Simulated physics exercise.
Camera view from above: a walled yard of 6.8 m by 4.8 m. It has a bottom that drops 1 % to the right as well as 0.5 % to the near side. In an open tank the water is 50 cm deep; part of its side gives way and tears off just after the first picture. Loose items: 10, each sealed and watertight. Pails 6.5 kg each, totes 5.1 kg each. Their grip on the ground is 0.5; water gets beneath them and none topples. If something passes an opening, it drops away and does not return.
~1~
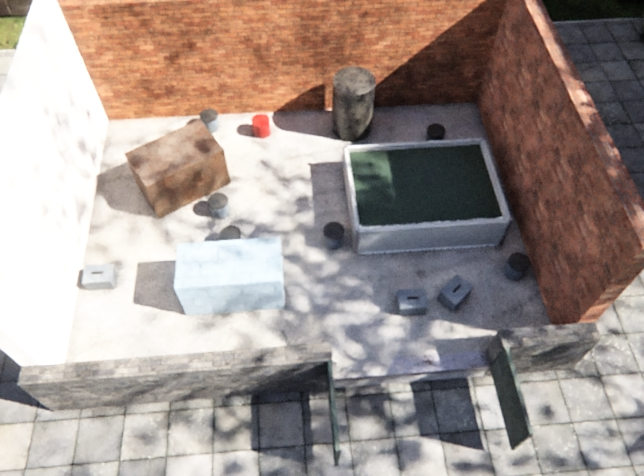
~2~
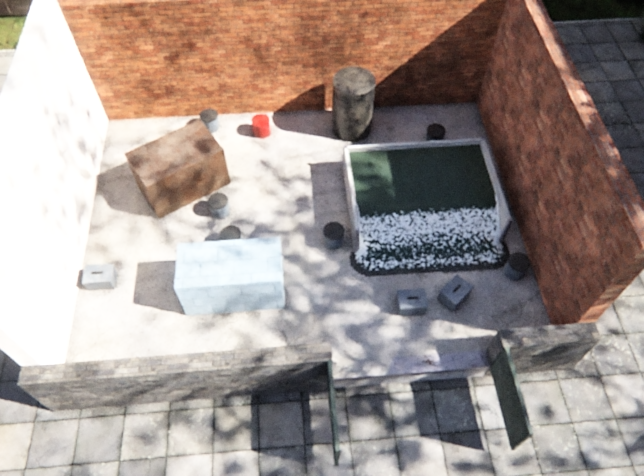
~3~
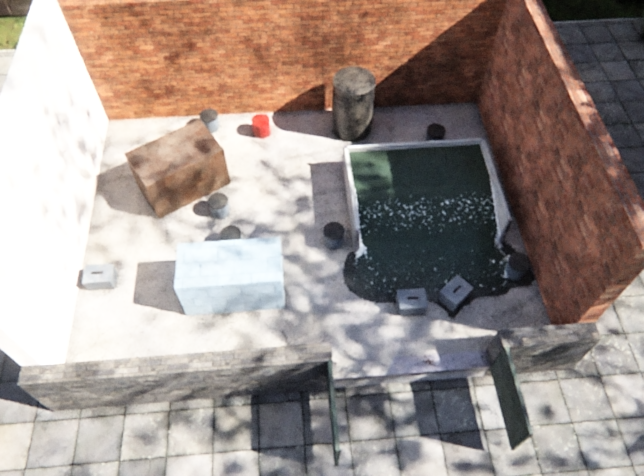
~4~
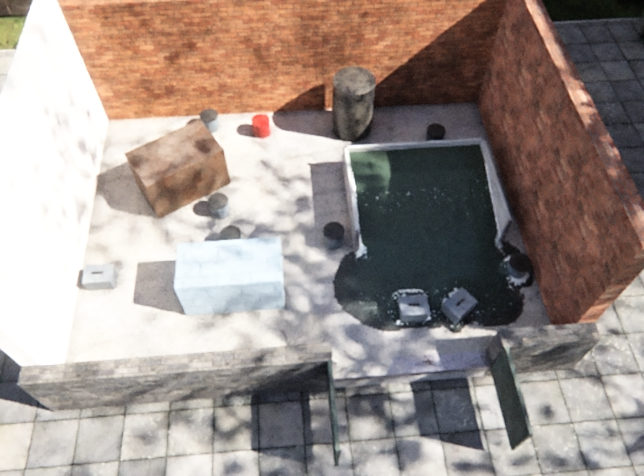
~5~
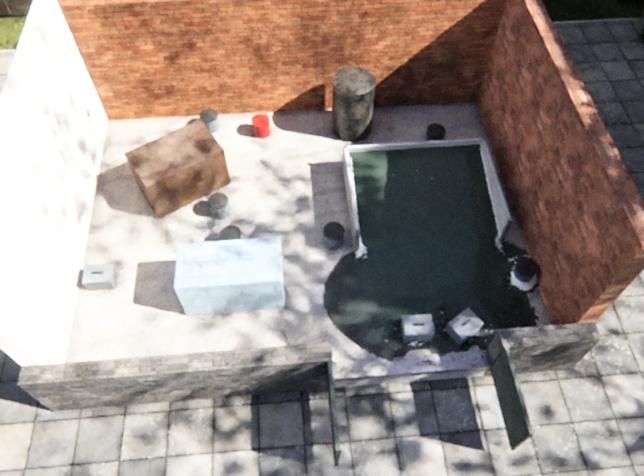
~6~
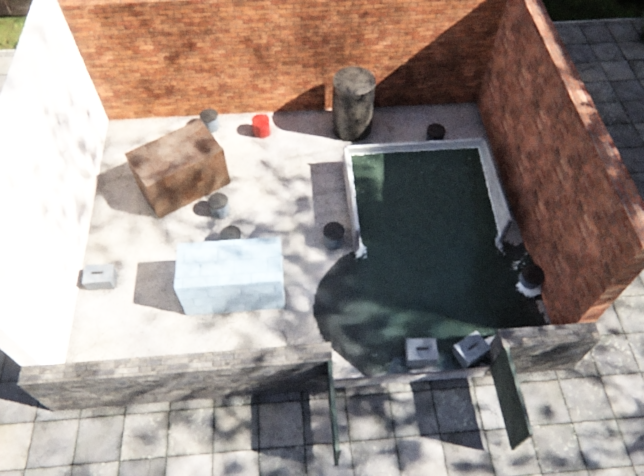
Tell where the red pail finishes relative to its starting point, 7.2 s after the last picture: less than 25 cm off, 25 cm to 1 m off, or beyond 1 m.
It is set to remain close by.
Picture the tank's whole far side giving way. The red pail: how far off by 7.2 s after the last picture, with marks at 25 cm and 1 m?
The red pail is swept a long way.
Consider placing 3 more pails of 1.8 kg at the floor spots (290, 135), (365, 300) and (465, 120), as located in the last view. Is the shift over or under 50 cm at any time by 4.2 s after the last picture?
Well, in that order it's lower, higher and higher.
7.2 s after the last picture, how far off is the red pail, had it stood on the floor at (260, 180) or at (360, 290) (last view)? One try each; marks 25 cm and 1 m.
In that order: It hardly budges; it goes a long way.
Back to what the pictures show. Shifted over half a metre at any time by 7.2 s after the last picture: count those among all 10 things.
The number is 3.
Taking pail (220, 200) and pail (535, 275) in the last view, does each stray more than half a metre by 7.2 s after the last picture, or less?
Within the limit, then beyond the limit.
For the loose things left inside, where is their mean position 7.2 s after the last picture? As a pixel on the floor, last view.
Somewhere near (290, 196).
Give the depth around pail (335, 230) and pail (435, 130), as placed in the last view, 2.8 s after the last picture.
Around 0 cm and 0 cm.
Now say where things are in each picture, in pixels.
The first picture shows the red pail at (260, 120) rests on the ground; water covers 3.3 m2; 0 of 10 have shifted.
The second picture shows the red pail at (260, 120) rests on the ground; 4.4 m2 under water; 0 of 10 have shifted.
The third picture shows the red pail at (260, 120) rests on the ground; water covers 5.5 m2; 0 of 10 have shifted.
The fourth picture shows the red pail at (260, 120) rests on the ground; water covers 6.5 m2; 2 of 10 have shifted.
The fifth picture shows the red pail at (260, 120) rests on the ground; water covers 8.0 m2; 3 of 10 have shifted.
The sixth picture shows the red pail at (260, 120) rests on the ground; 9.0 m2 under water; 3 of 10 have shifted.
Then, 0.9 s after the last picture the red pail is near (260, 120), 0.0 m from its start, aground; 2 of 10 are out; 1 afloat.
Then, 2.8 s after the last picture the red pail is near (260, 120), 0.0 m from its start, aground; 2 of 10 are out; 1 afloat.
Then, 4.8 s after the last picture the red pail is near (260, 120), 0.0 m from its start, aground; 2 of 10 are out; 0 afloat.
Then, 7.2 s after the last picture the red pail is near (260, 120), 0.0 m from its start, aground; 2 of 10 are out; 0 afloat.
